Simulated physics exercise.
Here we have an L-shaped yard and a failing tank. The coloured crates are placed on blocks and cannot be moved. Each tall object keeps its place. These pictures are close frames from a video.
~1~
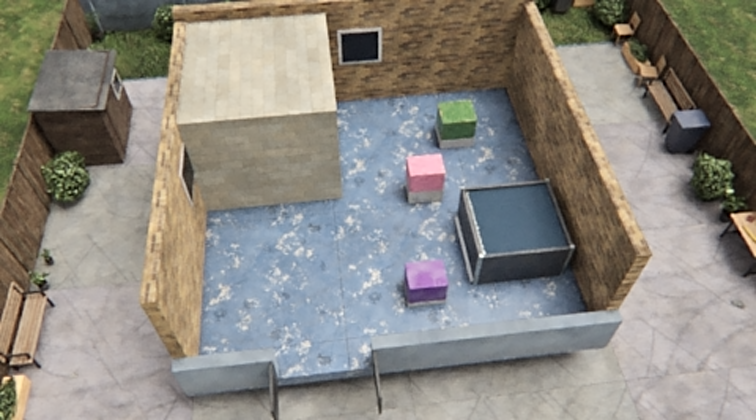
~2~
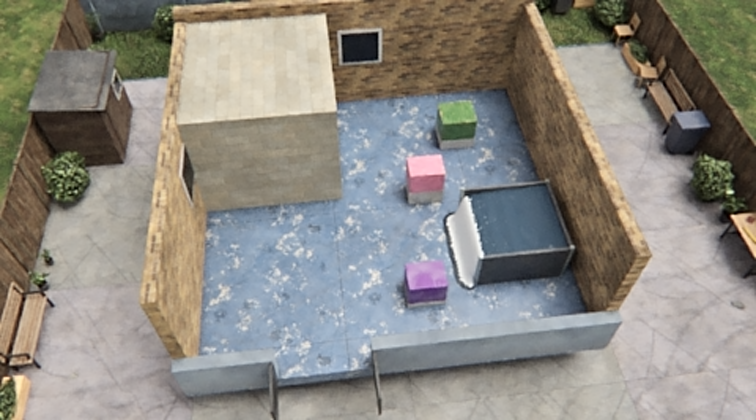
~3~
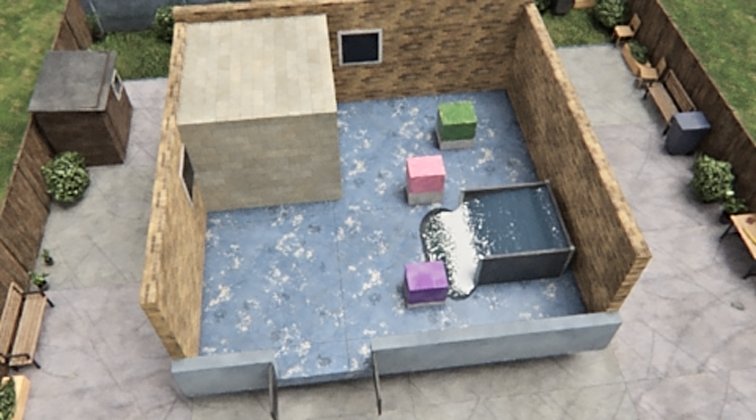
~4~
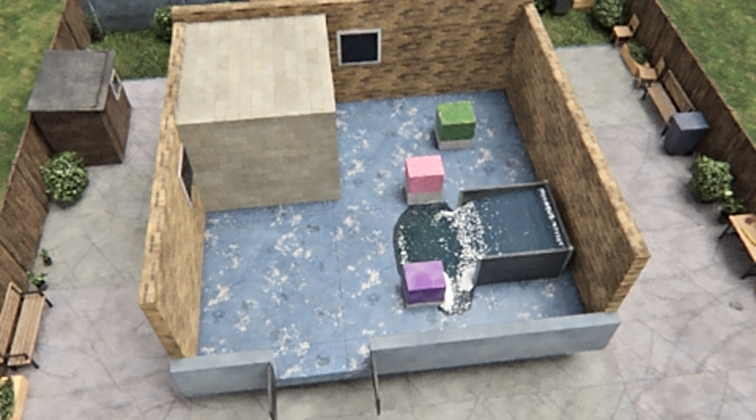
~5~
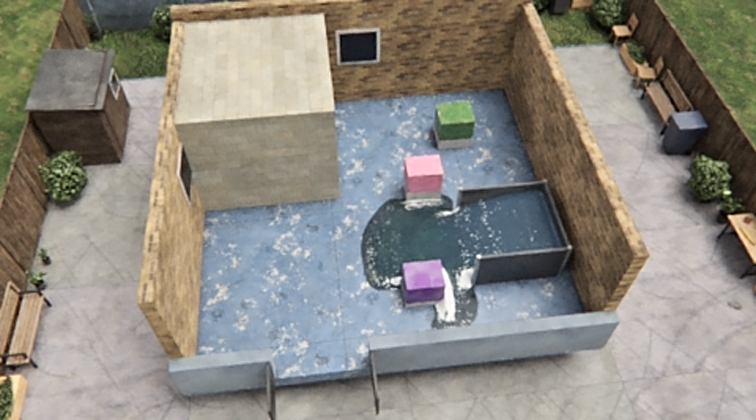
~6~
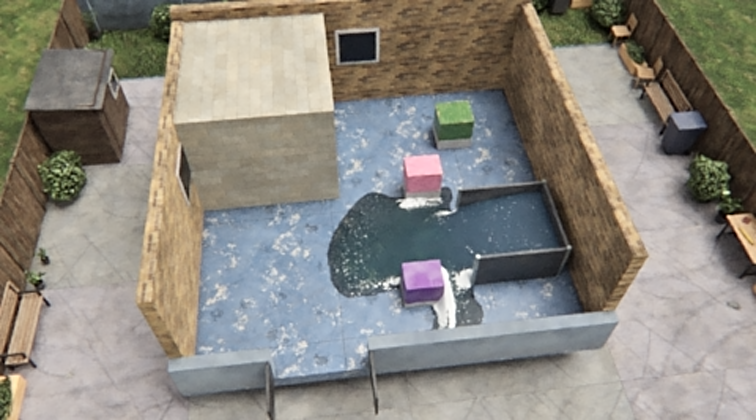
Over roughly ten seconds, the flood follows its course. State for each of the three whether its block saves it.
The pink crate will be missed by the water; the green crate will be missed by the water; the purple crate will be caught by the water.
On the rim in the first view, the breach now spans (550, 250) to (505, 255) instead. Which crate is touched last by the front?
My pick is the crate marked pink.
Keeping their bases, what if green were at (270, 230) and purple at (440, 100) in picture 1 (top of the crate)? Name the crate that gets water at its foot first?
It should be the pink crate.
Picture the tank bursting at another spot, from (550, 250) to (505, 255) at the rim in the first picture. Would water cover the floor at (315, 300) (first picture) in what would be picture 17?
Check at the point: Soaked.
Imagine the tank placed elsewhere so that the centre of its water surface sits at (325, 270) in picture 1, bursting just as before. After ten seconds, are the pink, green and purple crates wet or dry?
Crate by crate: Pink crate is missed, green crate is missed, purple crate is missed.
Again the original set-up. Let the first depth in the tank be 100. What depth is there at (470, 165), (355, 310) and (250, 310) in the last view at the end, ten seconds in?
Roughly 2, 8 and 8 per cent, in turn.
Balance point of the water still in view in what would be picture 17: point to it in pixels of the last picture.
The spot I would choose is (369, 257).
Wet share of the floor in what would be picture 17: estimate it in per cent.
It comes to roughly 60 in a hundred.
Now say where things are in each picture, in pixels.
The first picture shows still water in the open tank at (515, 219).
In the second picture, the front is at (454, 215), out from the gap at (469, 240).
In the third picture, water pours out at (469, 242) and has run to (434, 213).
In the fourth picture, the front is at (405, 216), out from the gap at (467, 243).
In the fifth picture, the front is at (365, 242), out from the gap at (466, 243).
In the sixth picture, the front is at (337, 282), out from the gap at (465, 244).
A moment on, water covers 45 % of the floor; the pink crate water round its plinth, the green crate not reached, the purple crate water round its plinth.
Next, water covers 60 % of the floor; the pink crate water round its plinth, the green crate not reached, the purple crate water round its plinth.
Then, water covers 65 % of the floor; the pink crate water round its plinth, the green crate not reached, the purple crate water round its plinth.
Later, water covers 75 % of the floor; the pink crate water round its plinth, the green crate water round its plinth, the purple crate water round its plinth.
In the end, water covers 95 % of the floor; the pink crate stayed above the water, the green crate stayed above the water, the purple crate was topped.
